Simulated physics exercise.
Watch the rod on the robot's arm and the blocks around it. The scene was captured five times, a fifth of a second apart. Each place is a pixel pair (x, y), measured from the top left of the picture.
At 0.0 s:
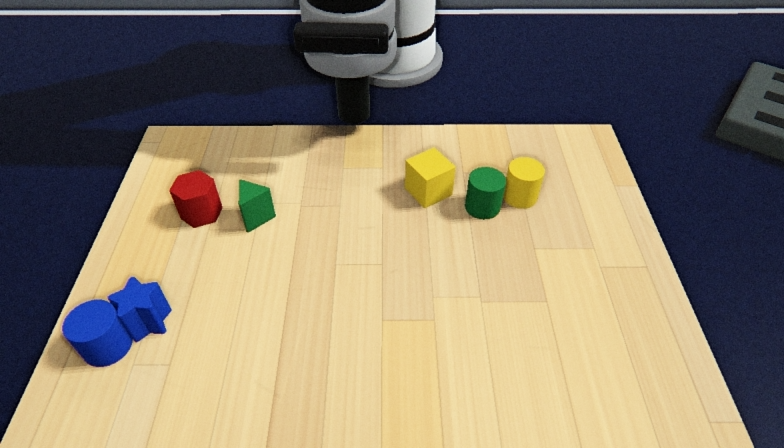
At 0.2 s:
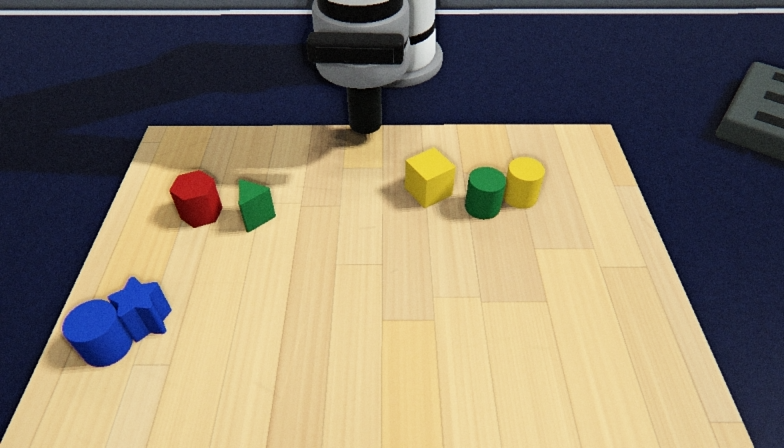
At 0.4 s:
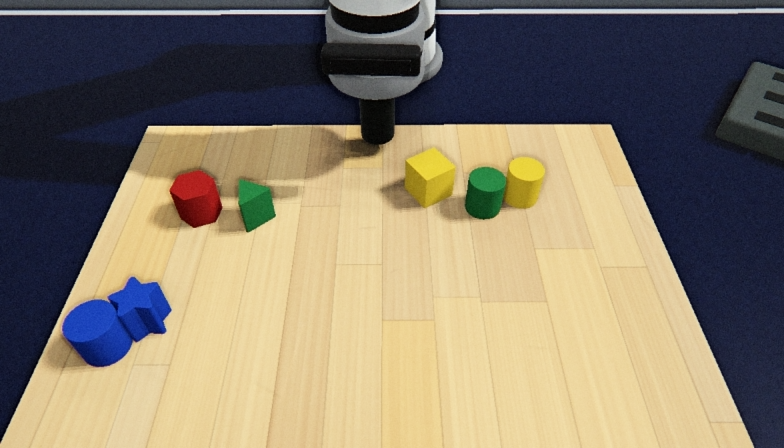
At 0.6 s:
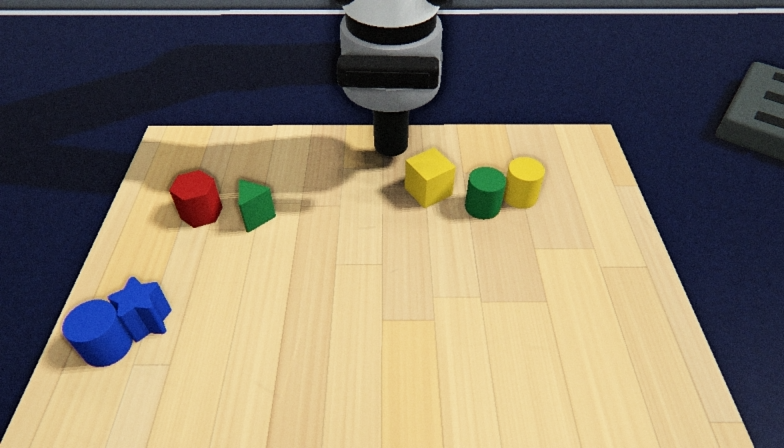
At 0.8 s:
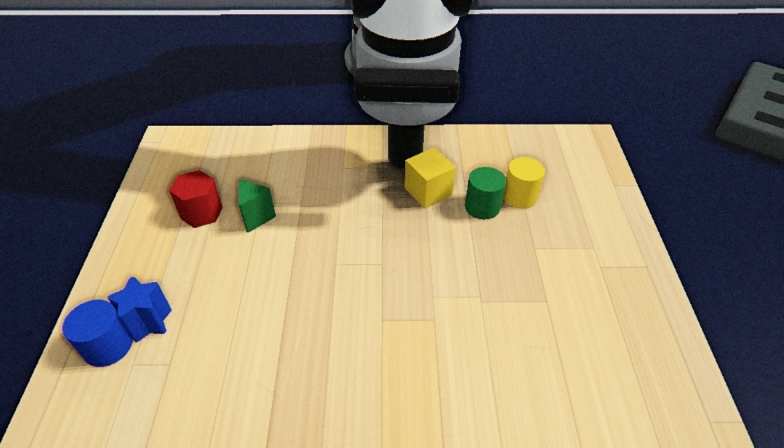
At first, the robot arm's dark rod hovers at the far edge of a wooden board holding scattered red, green, blue and yellow blocks. The arm then moves steadily toward the viewer and slightly right, until the rod is just behind the yellow cube's left side, while all the blocks stay still.
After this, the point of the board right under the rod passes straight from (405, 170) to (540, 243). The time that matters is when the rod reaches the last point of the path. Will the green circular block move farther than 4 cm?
Yes, it checks out.
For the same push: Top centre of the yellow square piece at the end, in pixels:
It comes to (468, 208).
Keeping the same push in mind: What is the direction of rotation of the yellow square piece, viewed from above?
Seen from overhead, it turns clockwise.
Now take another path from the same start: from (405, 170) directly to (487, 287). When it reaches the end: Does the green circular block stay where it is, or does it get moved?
It will end up elsewhere.
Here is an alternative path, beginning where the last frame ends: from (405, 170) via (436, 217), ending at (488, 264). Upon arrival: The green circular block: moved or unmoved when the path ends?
Well, the green circular block shifts from its place.
What follows on the original path. One third of the way, rod (448, 182); yellow square piece (458, 191), turned 25° clockwise; green circular block (491, 180).
Two thirds of the way, rod (493, 206); yellow square piece (468, 208), turned 70° clockwise; green circular block (536, 196); yellow circular block (533, 168).
At the end, rod (544, 232); yellow square piece (468, 208), turned 70° clockwise; green circular block (584, 206); yellow circular block (533, 168).
